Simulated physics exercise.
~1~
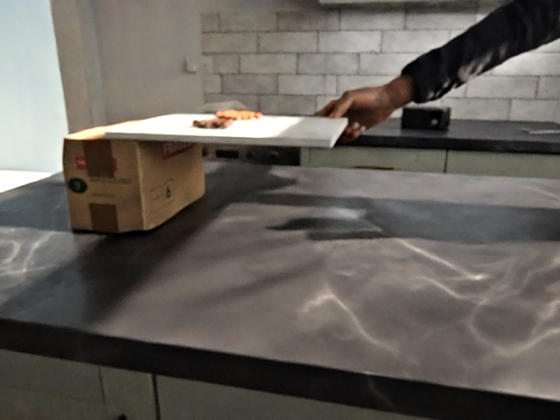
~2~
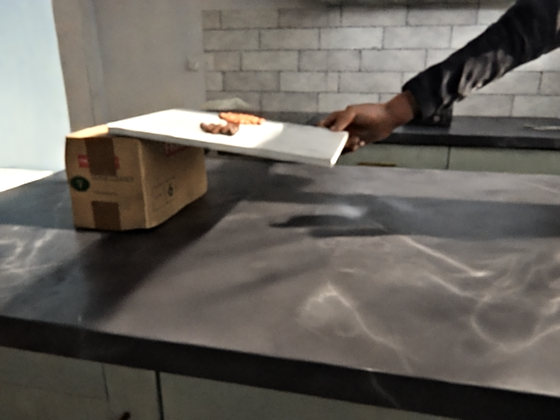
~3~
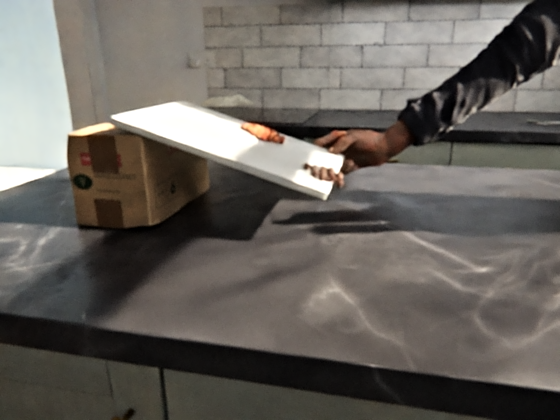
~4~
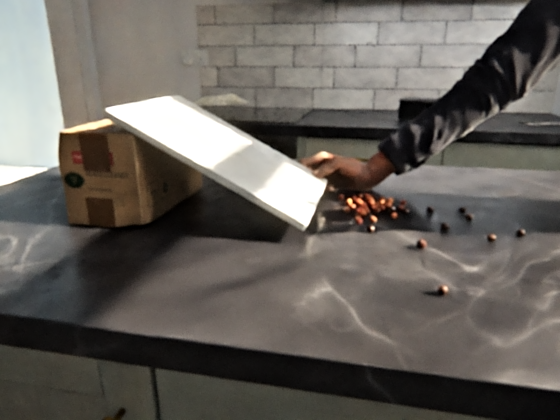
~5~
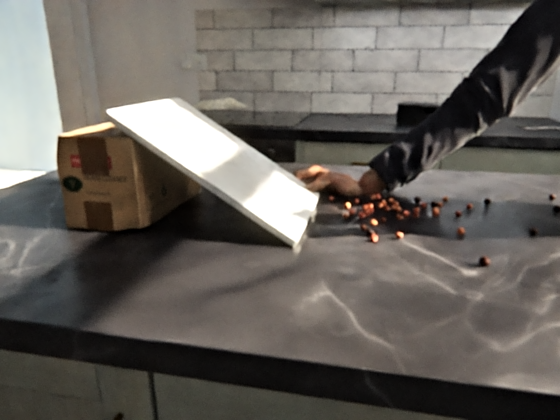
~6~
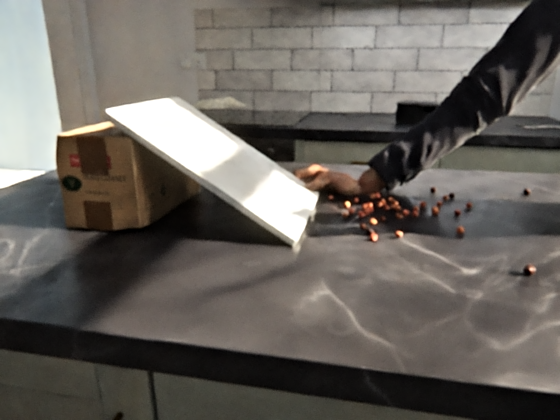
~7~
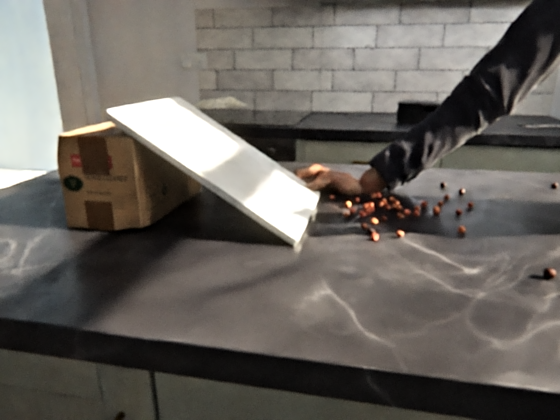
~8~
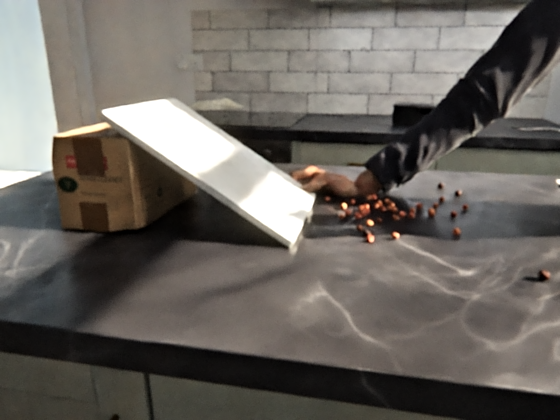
A white board bridging from a cardboard box to a hand tilted down to the right as the hand lowered it to the dark counter, and small reddish-brown pieces slid off and scattered rightward, some rolling far while most stayed clustered by the hand.
